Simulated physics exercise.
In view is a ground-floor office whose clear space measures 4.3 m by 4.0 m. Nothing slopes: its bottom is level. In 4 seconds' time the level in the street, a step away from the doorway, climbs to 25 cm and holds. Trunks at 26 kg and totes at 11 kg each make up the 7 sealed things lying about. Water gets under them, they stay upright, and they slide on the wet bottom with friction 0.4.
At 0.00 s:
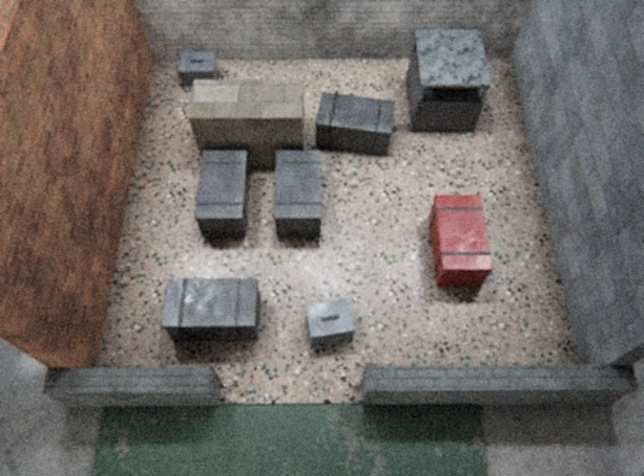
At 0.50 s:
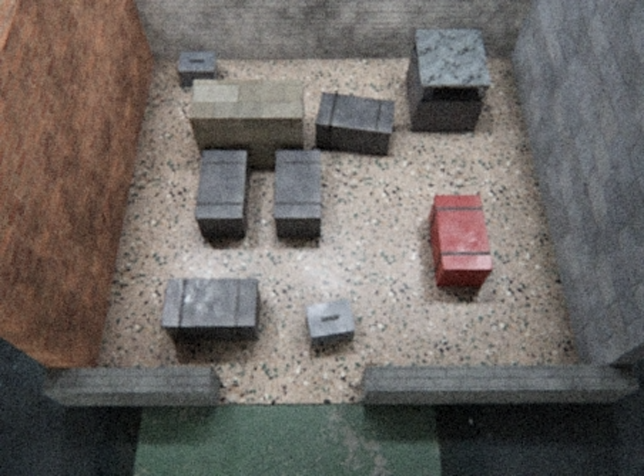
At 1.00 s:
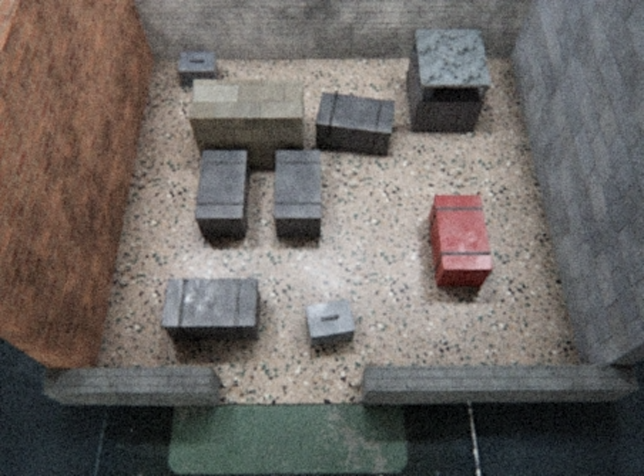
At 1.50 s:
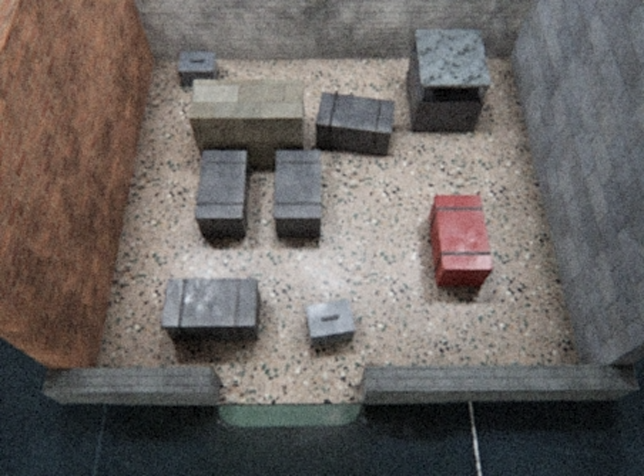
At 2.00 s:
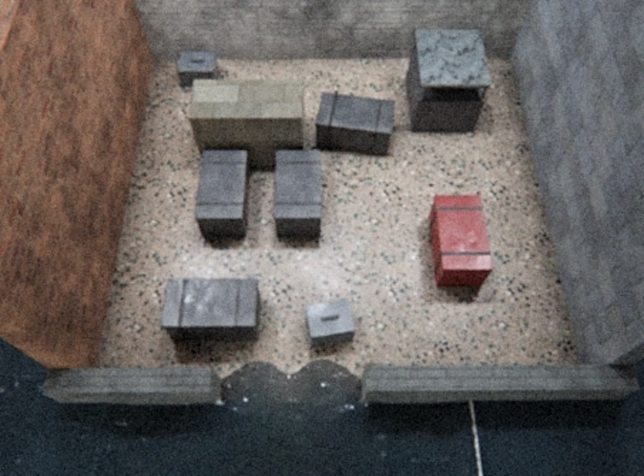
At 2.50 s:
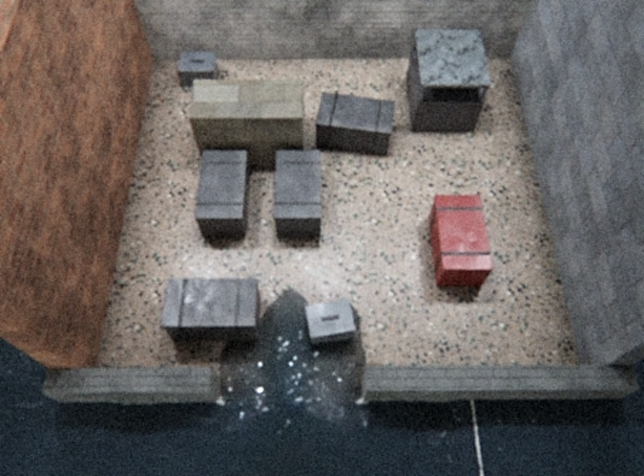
Dark water rises over the green strip outside and spreads through the doorway between still trunks.
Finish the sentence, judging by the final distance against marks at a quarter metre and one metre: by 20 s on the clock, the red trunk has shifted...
It has shifted from a quarter metre to one metre.
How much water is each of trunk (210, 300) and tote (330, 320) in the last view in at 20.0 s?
I'd estimate 18 cm for the first and 23 cm for the second.
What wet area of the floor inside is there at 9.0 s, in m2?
Around 16 m2 of it.
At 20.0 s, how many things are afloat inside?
Just then, the number is 7.
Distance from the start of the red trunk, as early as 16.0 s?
140 cm, give or take.
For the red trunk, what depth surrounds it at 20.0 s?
Around 17 cm.
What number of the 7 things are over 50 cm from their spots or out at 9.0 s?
That would be 6.
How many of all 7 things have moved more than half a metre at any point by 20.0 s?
I count 7 of them.
After 4.0 s the red trunk is near (463, 231), 0.0 m from its start, aground; 0 afloat.
After 9.0 s the red trunk is near (474, 231), 0.1 m from its start, aground; 6 afloat.
After 16.0 s the red trunk is near (357, 149), 1.3 m from its start, afloat; 7 afloat.
After 20.0 s the red trunk is near (483, 278), 0.5 m from its start, afloat; 7 afloat.
